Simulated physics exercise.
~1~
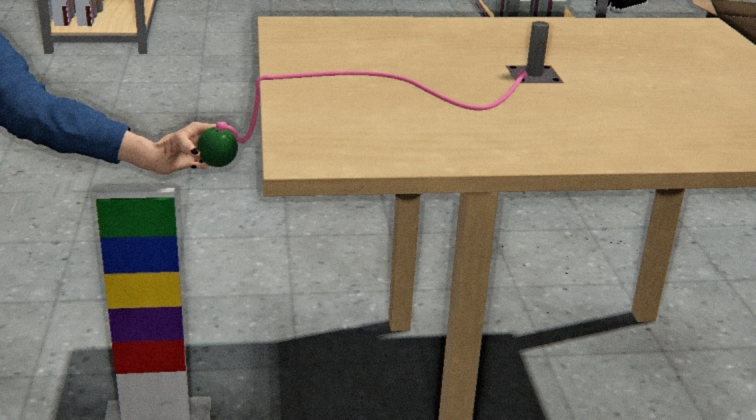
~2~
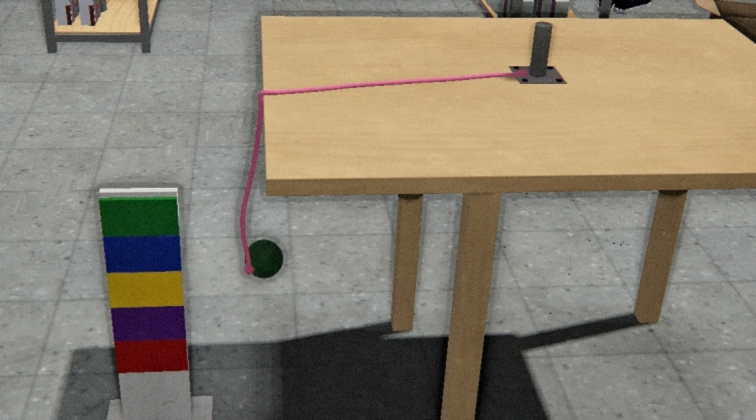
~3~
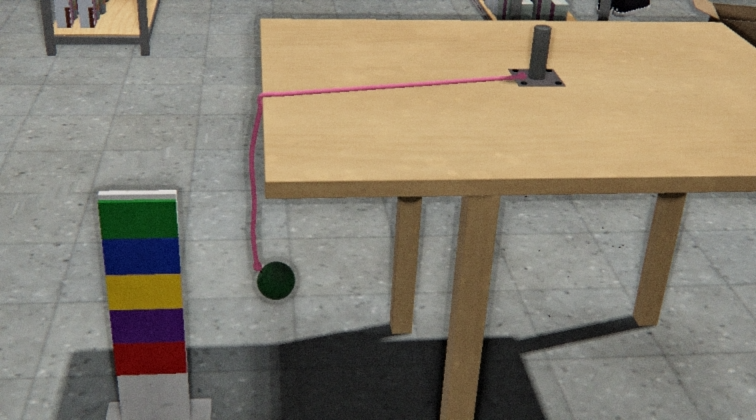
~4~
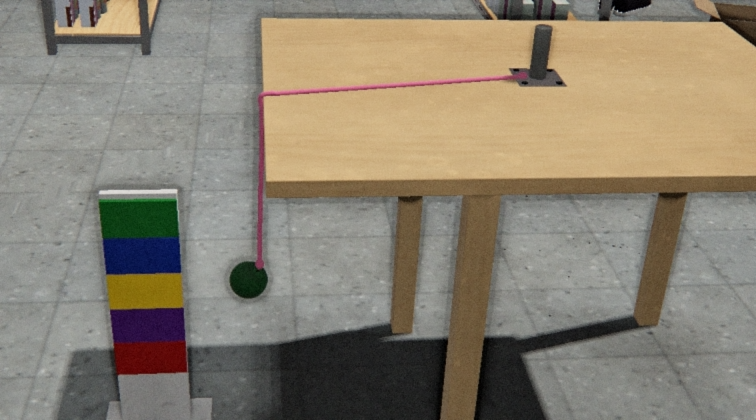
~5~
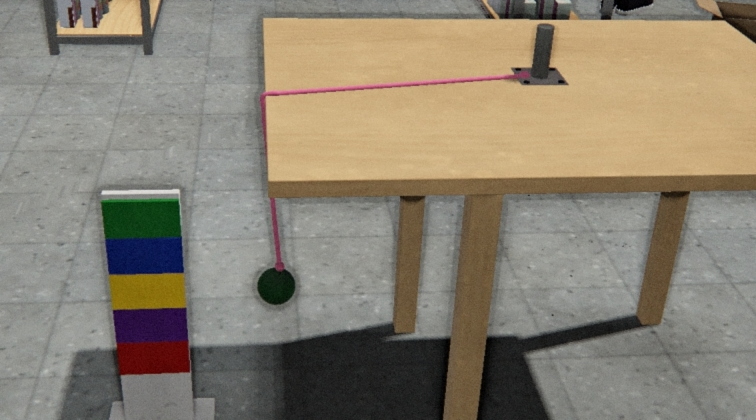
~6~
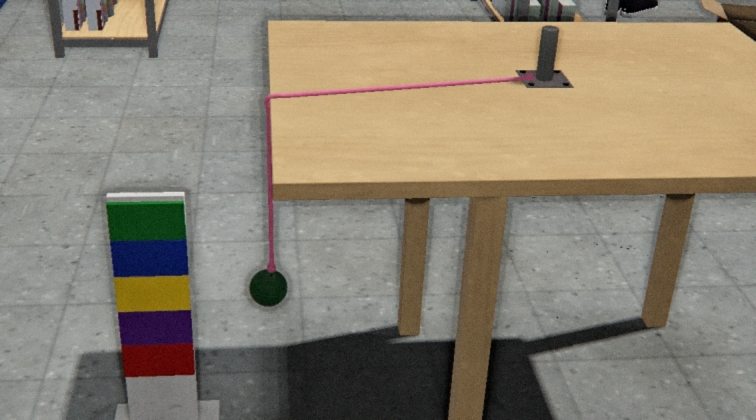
A green ball on a pink cord dropped past the table's edge when a hand let go of it, then swung slightly left and right beside a striped colour scale, and ended up hanging level with the yellow band.
